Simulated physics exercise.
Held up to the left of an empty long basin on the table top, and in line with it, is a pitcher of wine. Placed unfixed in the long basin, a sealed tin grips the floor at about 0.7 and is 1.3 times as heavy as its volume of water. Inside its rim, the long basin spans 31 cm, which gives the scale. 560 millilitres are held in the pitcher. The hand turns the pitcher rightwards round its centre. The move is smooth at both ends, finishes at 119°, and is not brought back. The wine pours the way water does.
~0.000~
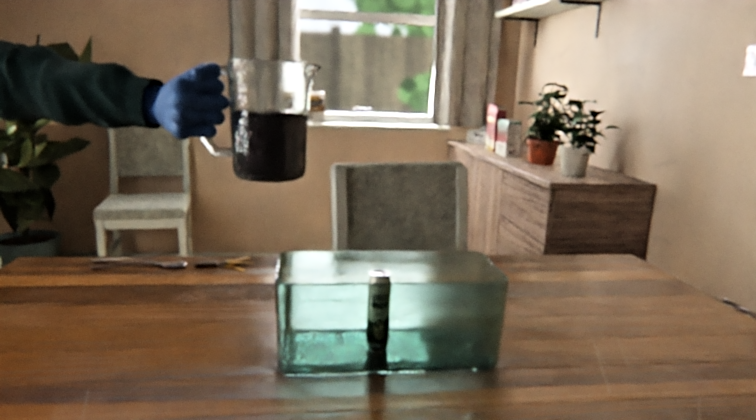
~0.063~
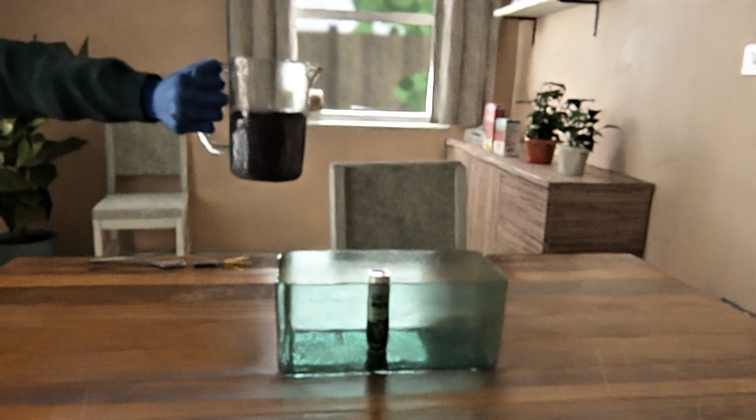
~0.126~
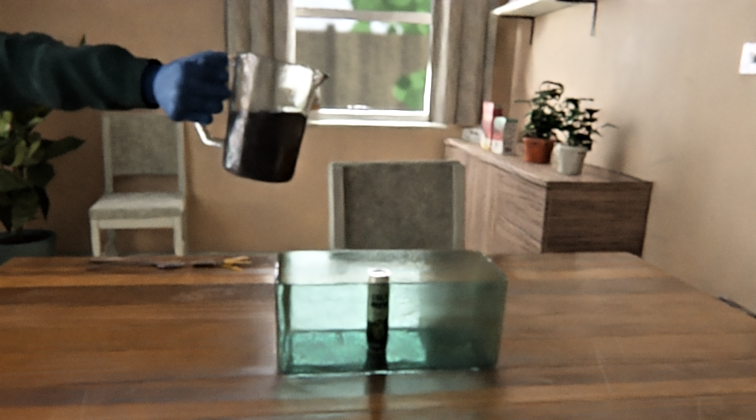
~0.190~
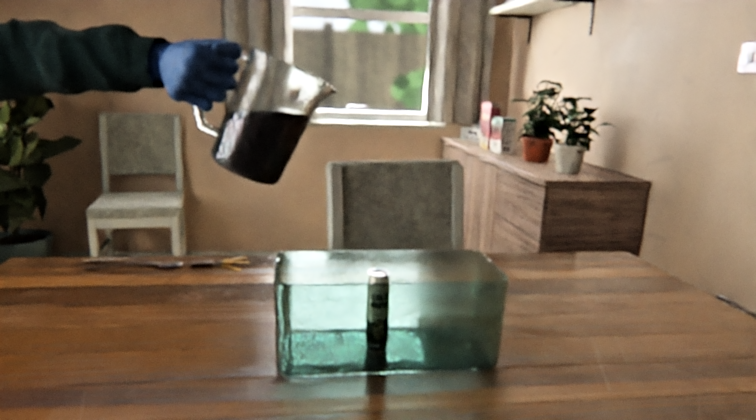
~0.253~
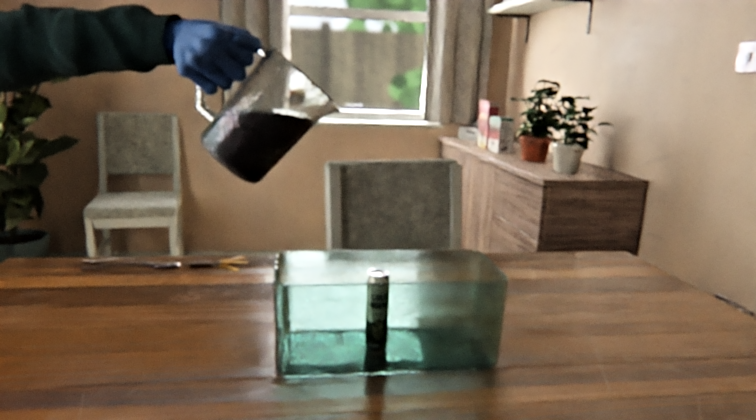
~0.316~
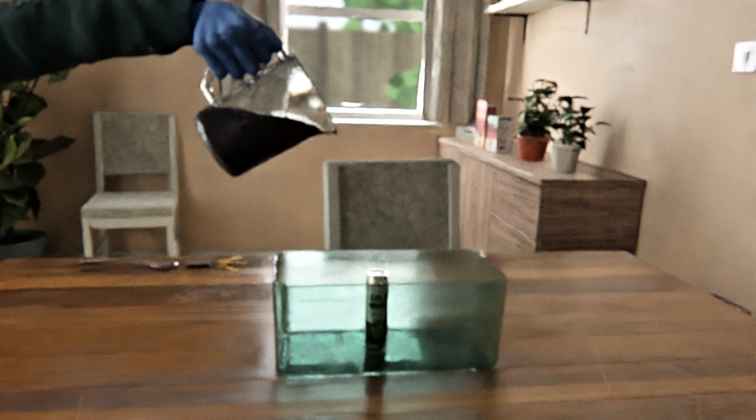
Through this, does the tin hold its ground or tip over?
The tin tips over.
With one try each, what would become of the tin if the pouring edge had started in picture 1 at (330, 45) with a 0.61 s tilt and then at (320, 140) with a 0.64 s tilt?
First it stays on its base; then it stays on its base.
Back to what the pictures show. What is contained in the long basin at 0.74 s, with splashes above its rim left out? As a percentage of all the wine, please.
My estimate is about 74 percent.
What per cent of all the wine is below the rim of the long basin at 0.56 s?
Near 8 in a hundred.
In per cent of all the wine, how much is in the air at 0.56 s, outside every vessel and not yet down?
Roughly 36 percent.
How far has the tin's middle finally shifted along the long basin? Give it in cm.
Looks like roughly 10.5 cm in total.
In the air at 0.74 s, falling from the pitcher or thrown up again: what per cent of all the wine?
About 18 per cent.
By 0.56 s the tilt is 115° and 55 per cent is still to pour; the tin stands where it began.
By 0.74 s the tilt is 119° and 7 per cent is still to pour; the tin stands 3 cm from where it began.
By 0.93 s the tilt is 119° and 0 per cent is still to pour; the tin lies on its side.
By 1.14 s the tilt is 119° and 0 per cent is still to pour; the tin lies on its side.
At rest the tin lies on its side.
